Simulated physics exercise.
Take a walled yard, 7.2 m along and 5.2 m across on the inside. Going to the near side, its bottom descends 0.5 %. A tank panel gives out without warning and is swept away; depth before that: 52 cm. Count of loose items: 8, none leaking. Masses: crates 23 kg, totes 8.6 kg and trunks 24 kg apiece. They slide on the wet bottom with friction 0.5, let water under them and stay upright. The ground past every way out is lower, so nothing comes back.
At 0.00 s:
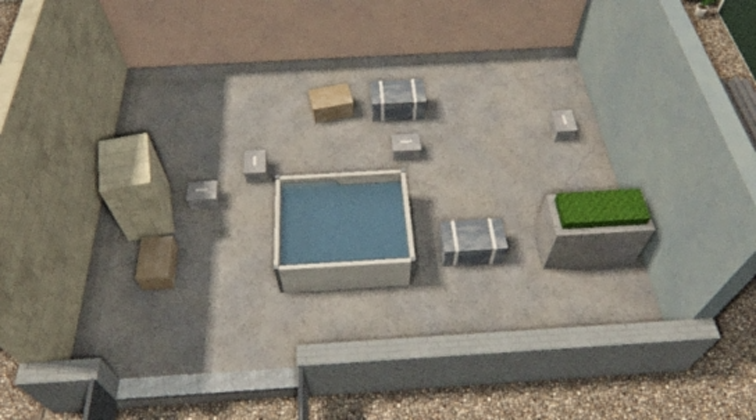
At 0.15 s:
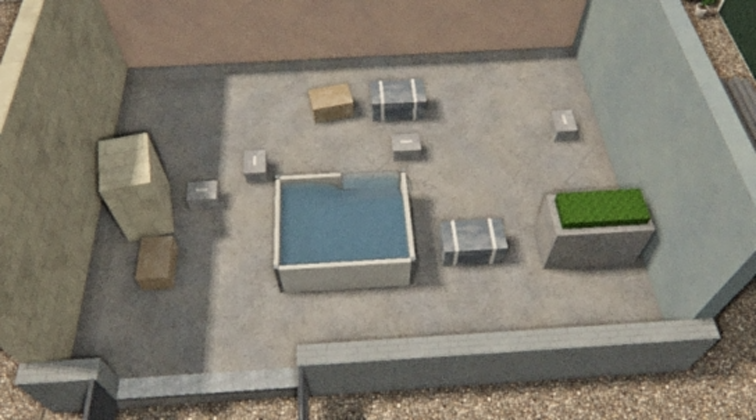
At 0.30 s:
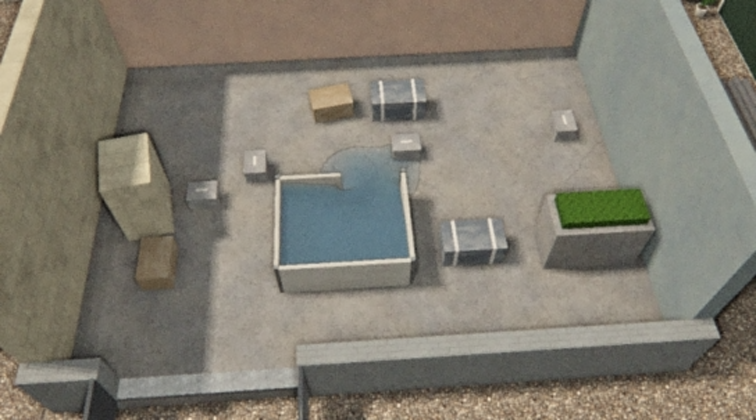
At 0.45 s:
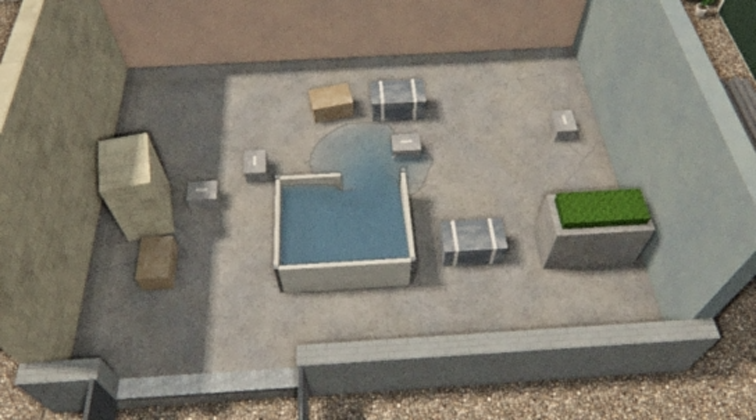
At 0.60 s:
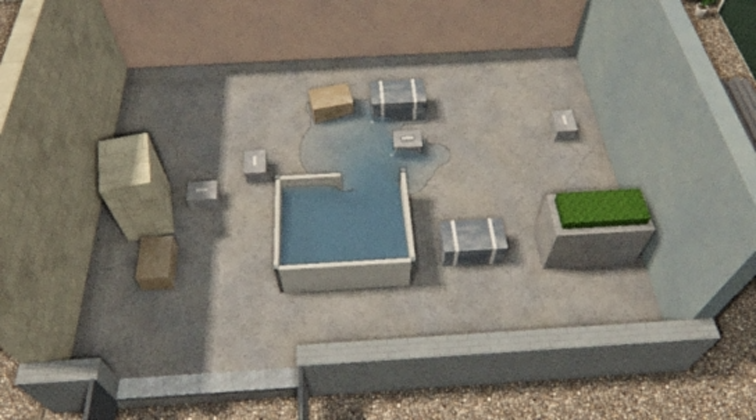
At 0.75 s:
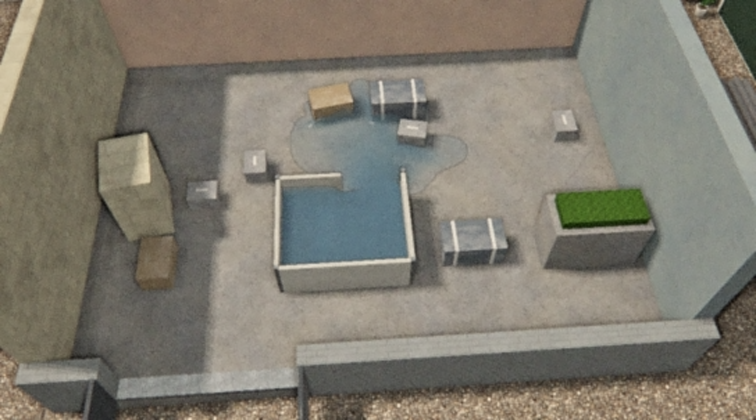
In a walled yard, water spills from a tank's back and shifts a small grey box.
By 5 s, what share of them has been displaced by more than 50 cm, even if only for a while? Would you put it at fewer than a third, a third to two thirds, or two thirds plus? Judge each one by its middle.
I would say a third to two thirds.
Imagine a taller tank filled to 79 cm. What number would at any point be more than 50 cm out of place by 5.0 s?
Then 4 of them.
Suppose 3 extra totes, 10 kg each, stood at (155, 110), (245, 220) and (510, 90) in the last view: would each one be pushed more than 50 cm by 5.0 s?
Going through them in turn, I'd say not that far, not that far and beyond.
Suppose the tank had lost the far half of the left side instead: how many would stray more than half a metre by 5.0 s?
Then 2 of them would.
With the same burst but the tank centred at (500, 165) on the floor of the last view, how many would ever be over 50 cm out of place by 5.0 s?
So the tally would be 1.
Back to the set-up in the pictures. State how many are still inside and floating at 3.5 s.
Total: 2.
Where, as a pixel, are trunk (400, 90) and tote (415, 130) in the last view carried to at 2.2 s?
Approx. (431, 42); approx. (497, 49).
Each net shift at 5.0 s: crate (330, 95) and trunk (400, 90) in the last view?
Object 1: 250 cm. Object 2: 200 cm.
After 1.1 s 1 of 8 are over 50 cm from their spots; 0 afloat.
After 2.2 s 3 of 8 are over 50 cm from their spots; 1 afloat.
After 3.5 s 3 of 8 are over 50 cm from their spots; 2 afloat.
After 5.0 s 3 of 8 are over 50 cm from their spots, and 3 have been at some point; 2 afloat.
